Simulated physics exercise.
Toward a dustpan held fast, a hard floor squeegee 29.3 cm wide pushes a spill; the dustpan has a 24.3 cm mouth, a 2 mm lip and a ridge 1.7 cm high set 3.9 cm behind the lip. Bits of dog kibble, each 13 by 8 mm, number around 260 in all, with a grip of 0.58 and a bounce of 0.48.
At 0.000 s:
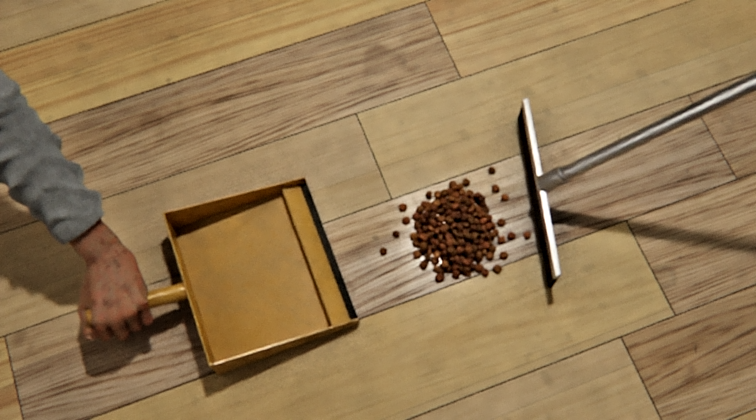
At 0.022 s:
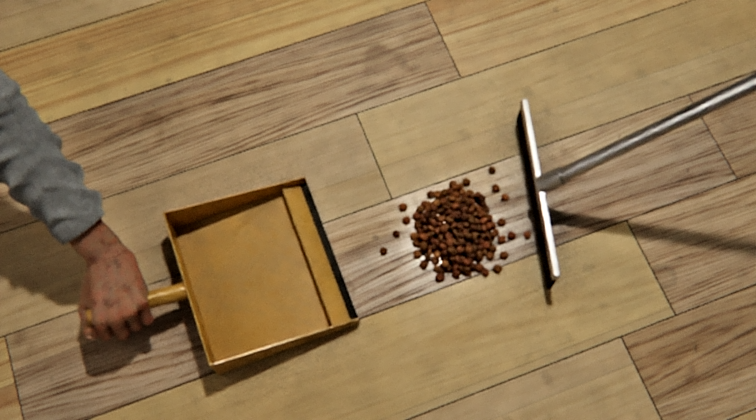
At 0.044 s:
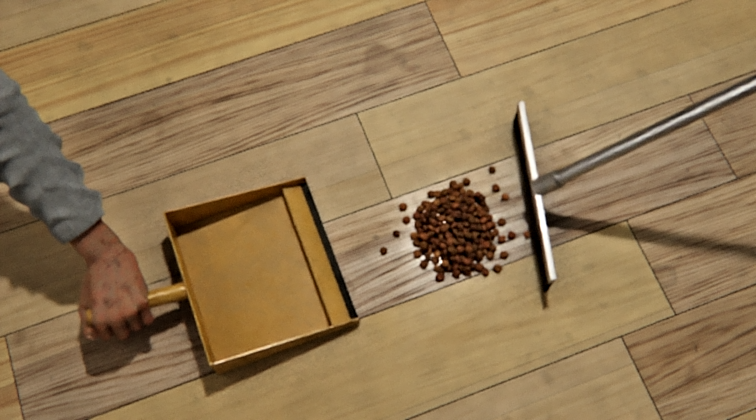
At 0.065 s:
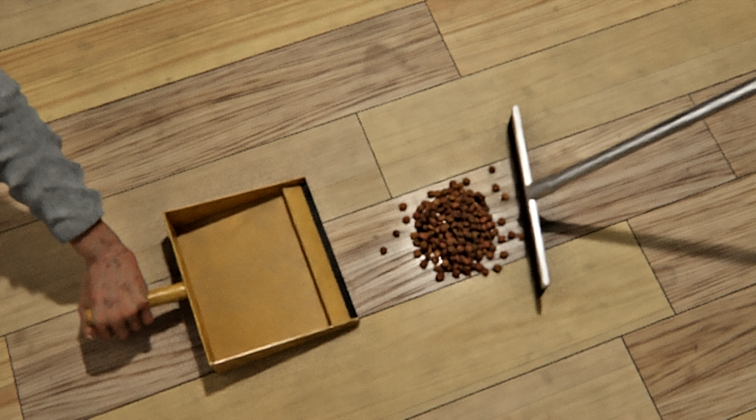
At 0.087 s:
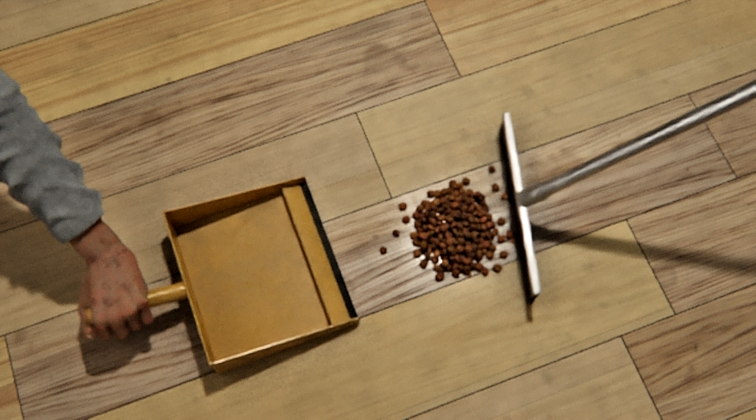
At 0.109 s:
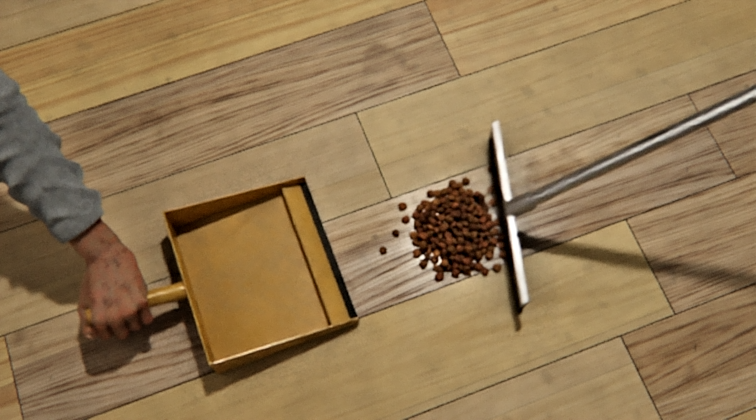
The footage shows a hand holding a yellow dustpan still on a wooden floor while a long-handled squeegee moves a short way left to the near edge of a pile of brown kibble, which barely shifts.
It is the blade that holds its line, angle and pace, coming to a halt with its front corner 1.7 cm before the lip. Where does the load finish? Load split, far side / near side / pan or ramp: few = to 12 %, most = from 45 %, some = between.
Split - past the pan's far side: Few, past the pan's near side: Some, in the pan or on its ramp: Some.
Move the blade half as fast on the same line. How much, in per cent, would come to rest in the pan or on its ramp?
It would be around 0 per cent.
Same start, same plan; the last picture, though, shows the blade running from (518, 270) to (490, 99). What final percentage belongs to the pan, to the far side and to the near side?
That ends as pan 30, far 15, and near 5.
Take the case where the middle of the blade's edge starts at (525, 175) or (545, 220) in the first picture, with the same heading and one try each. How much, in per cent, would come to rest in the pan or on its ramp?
The two tries give about 20 % and about 10 %.
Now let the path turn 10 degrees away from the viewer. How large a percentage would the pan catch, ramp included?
Estimate: 30 % in pan or on ramp.
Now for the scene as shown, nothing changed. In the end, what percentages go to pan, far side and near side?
Far side 5; near side 15; pan 15.
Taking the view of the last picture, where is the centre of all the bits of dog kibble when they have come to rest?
After settling, the middle sits near (349, 269).
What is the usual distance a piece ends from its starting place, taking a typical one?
Median: Approx. 18 cm.
After 0.22 s, middle of the blade 15 cm from the lip; 0 % over the lip, far side 0 %, near side 5 %.
Then, at 0.30 s, middle of the blade 7 cm from the lip; 0 % over the lip, far side 0 %, near side 10 %.
Then, at 0.51 s, middle of the blade 5 cm from the lip; 15 % over the lip, far side 5 %, near side 15 %.
At rest (1.1 s), far side 5 %, near side 15 %, pan 15 %, in front of the lip or behind the blade 65 %.
